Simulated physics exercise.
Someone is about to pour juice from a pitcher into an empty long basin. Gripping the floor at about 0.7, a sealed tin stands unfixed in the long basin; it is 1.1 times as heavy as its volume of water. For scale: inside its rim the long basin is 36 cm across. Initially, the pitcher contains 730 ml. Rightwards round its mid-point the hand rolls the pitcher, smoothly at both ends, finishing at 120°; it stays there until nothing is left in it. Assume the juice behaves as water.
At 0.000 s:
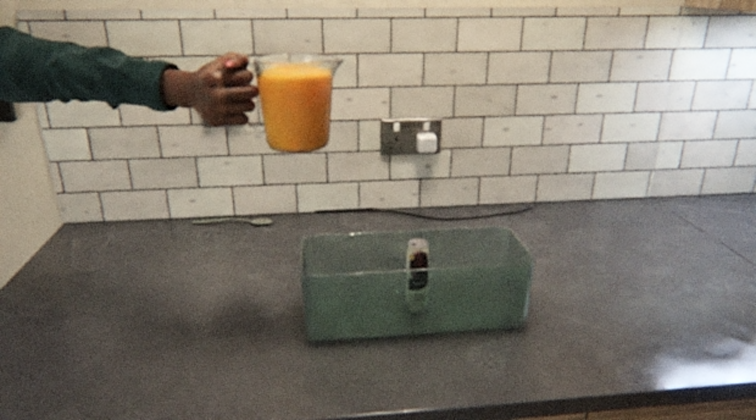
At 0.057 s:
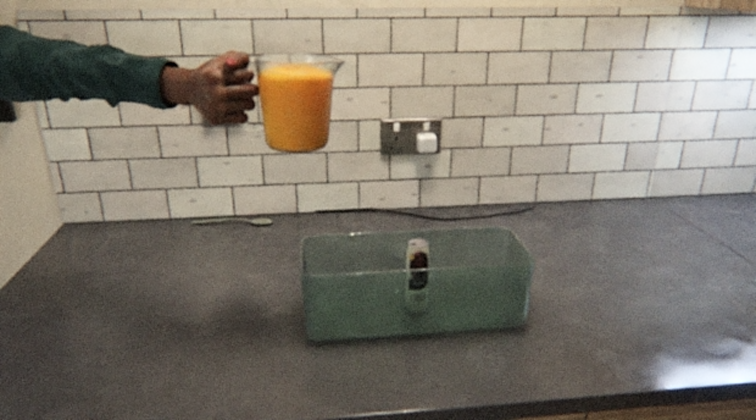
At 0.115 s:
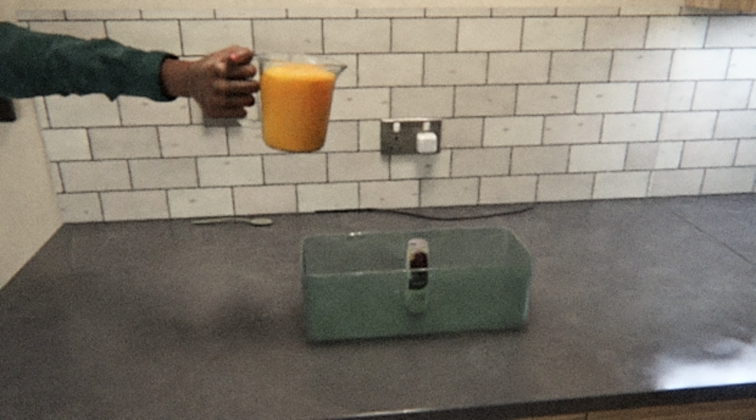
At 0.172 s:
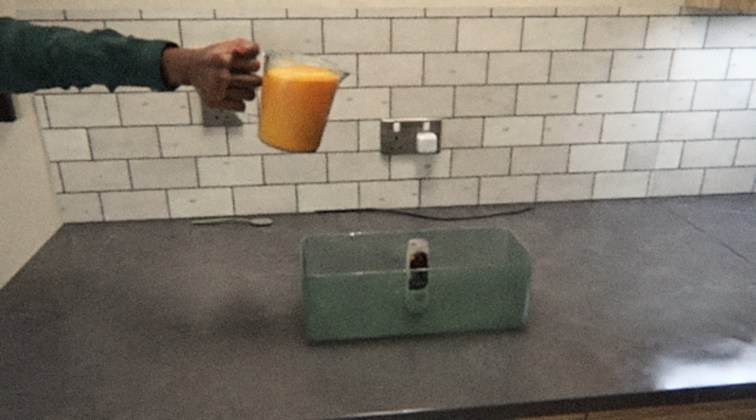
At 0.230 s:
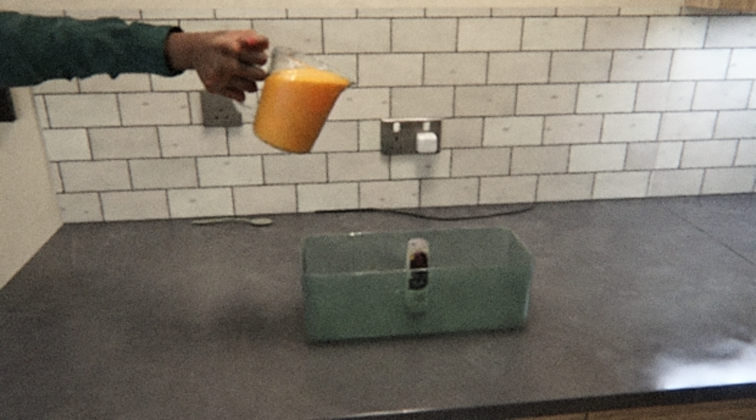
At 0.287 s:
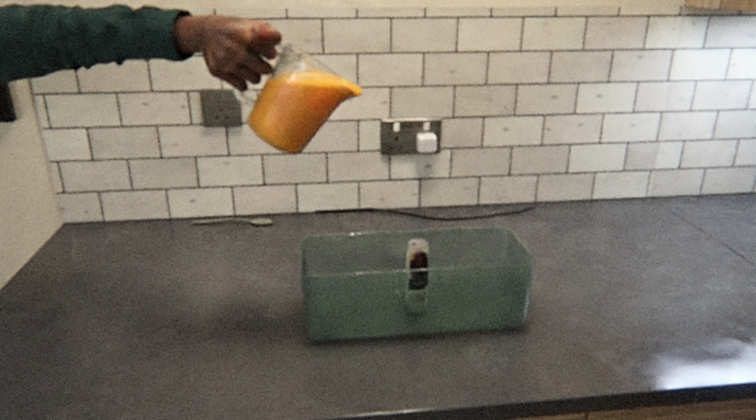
On a dark kitchen counter against white brick tiles, a hand in a dark green sleeve holds a clear pitcher of orange juice upright above a long, empty greenish basin. The hand tilts the pitcher rightwards, slowly then more steeply, until the juice reaches the spout.
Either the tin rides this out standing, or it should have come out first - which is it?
Looks like it will overturn.
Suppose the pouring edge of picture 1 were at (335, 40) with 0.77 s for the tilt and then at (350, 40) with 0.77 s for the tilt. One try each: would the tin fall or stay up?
The tin overturns the first time and overturns the second time.
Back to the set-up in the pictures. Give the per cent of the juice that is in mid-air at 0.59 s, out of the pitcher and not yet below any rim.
Estimate: About 42 % of all of it.
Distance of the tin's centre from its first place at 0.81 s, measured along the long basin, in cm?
I'd put it at around 3 centimetres.
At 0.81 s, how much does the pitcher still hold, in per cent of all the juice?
About 4 percent.
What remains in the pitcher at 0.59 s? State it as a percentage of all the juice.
About 48 per cent.
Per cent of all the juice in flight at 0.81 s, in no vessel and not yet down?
Some 22 per cent.
After 0.59 s the tilt is 102° and 47 per cent is still to pour; the tin stands where it began.
After 0.81 s the tilt is 120° and 4 per cent is still to pour; the tin leans 10°.
After 1.04 s the tilt is 120° and 0 per cent is still to pour; the tin lies on its side.
After 1.29 s the tilt is 120° and 0 per cent is still to pour; the tin lies on its side.
In the end the tin lies on its side.
